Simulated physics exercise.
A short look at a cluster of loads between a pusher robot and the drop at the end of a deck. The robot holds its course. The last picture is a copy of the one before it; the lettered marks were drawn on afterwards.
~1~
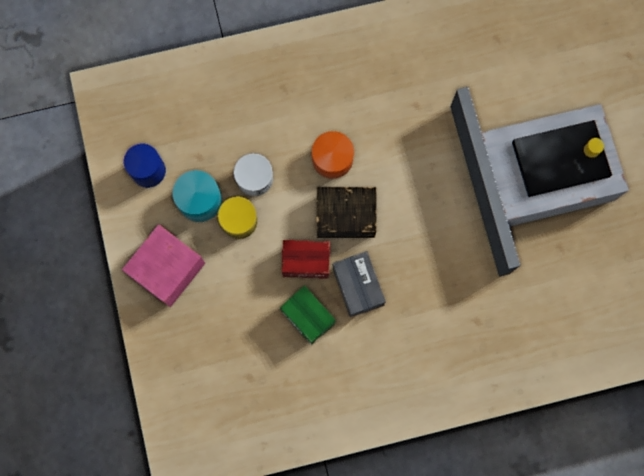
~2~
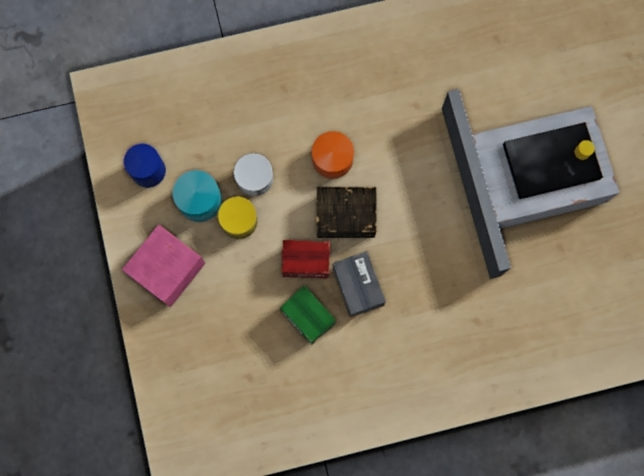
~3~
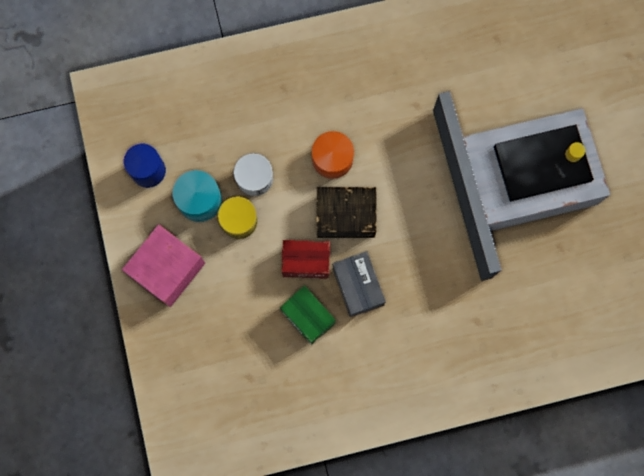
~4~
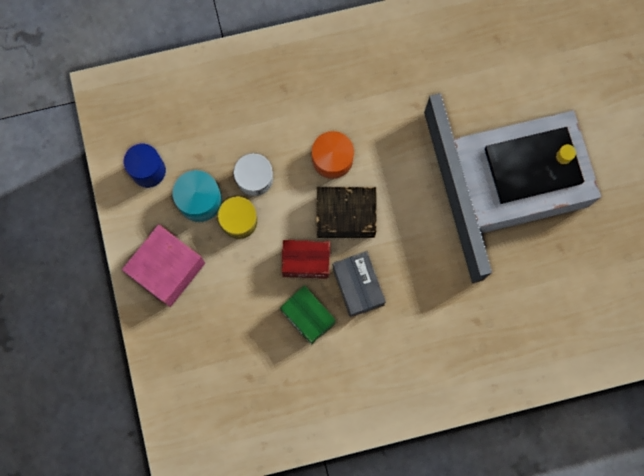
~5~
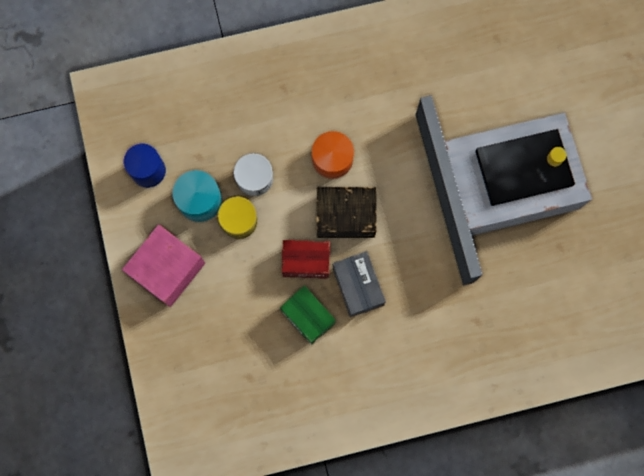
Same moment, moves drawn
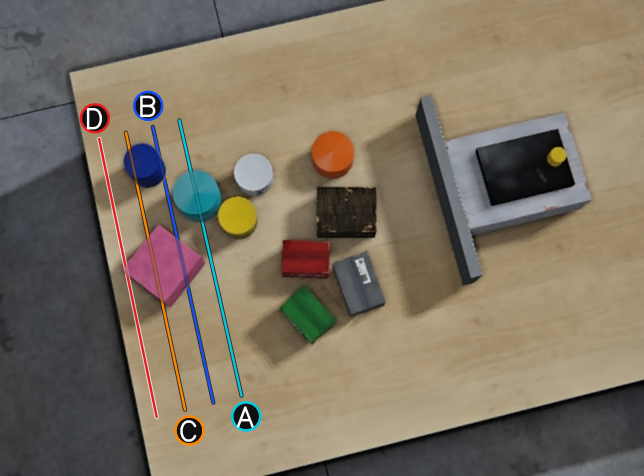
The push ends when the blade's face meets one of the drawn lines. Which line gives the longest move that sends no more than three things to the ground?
Up to line B.
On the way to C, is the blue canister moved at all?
By then, yes.
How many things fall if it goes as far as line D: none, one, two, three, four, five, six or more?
In all, six or more.
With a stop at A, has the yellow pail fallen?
By then, no.
On the marked copy, A at (210, 254); B at (182, 260); C at (155, 267); D at (127, 274).
Following B. Soon after the start, robot (423, 191); grey box (346, 287); orange canister (311, 160).
Later, robot (326, 215); pink crate (148, 279); turquoise canister (144, 209).
In the end, robot (250, 233); pink crate over the edge; turquoise canister over the edge; three fallen.
As for the rest, A is within the limit but short; C drops five; D drops eight.
